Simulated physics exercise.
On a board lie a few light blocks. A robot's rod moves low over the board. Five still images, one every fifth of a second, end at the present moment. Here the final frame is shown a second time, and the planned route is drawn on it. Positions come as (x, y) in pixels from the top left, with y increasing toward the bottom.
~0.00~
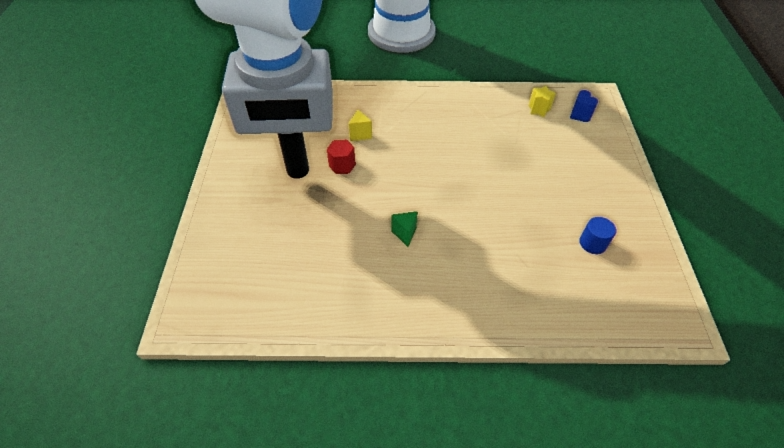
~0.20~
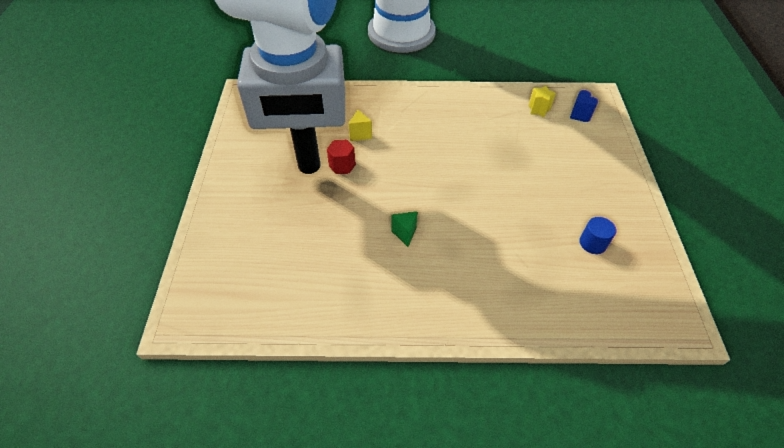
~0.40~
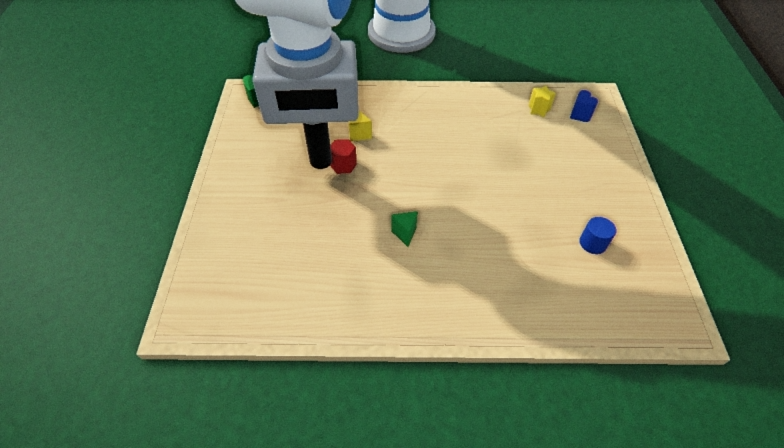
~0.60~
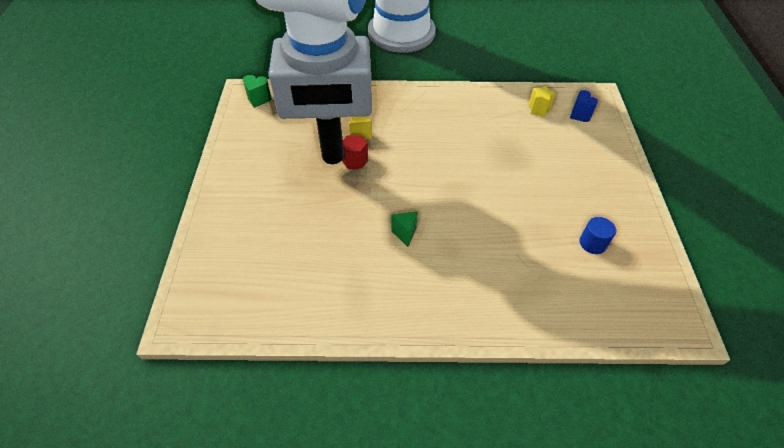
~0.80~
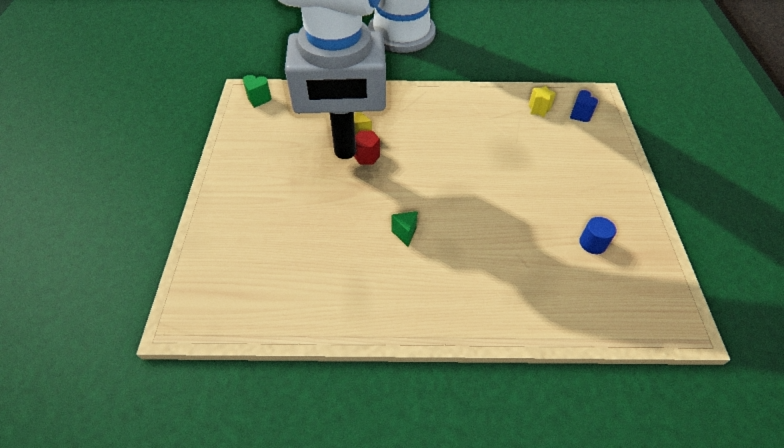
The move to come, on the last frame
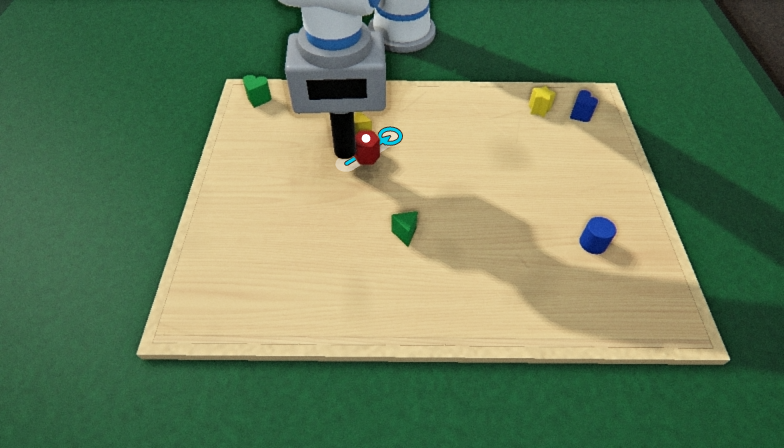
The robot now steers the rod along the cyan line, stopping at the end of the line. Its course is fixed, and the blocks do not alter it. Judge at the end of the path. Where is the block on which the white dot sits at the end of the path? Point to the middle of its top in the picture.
When the path ends, it will be at (413, 121).
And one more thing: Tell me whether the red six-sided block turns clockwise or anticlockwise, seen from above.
It turns round clockwise.
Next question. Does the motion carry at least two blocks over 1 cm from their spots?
Answer: No.
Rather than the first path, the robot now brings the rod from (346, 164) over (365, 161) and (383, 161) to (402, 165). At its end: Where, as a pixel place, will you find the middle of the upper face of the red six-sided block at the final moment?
Final place: (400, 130).
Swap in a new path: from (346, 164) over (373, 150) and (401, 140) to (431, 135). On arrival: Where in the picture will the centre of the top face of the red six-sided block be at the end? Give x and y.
I predict (453, 111).
Path on the board, in a line from (346, 164) to (390, 136); the dot is on the red six-sided block.
What follows on the original path. Halfway along, rod at (369, 138); red six-sided block at (391, 128), turned 25° clockwise.
At the end, rod at (390, 125); yellow triangle in place; red six-sided block at (413, 121), turned 50° clockwise.
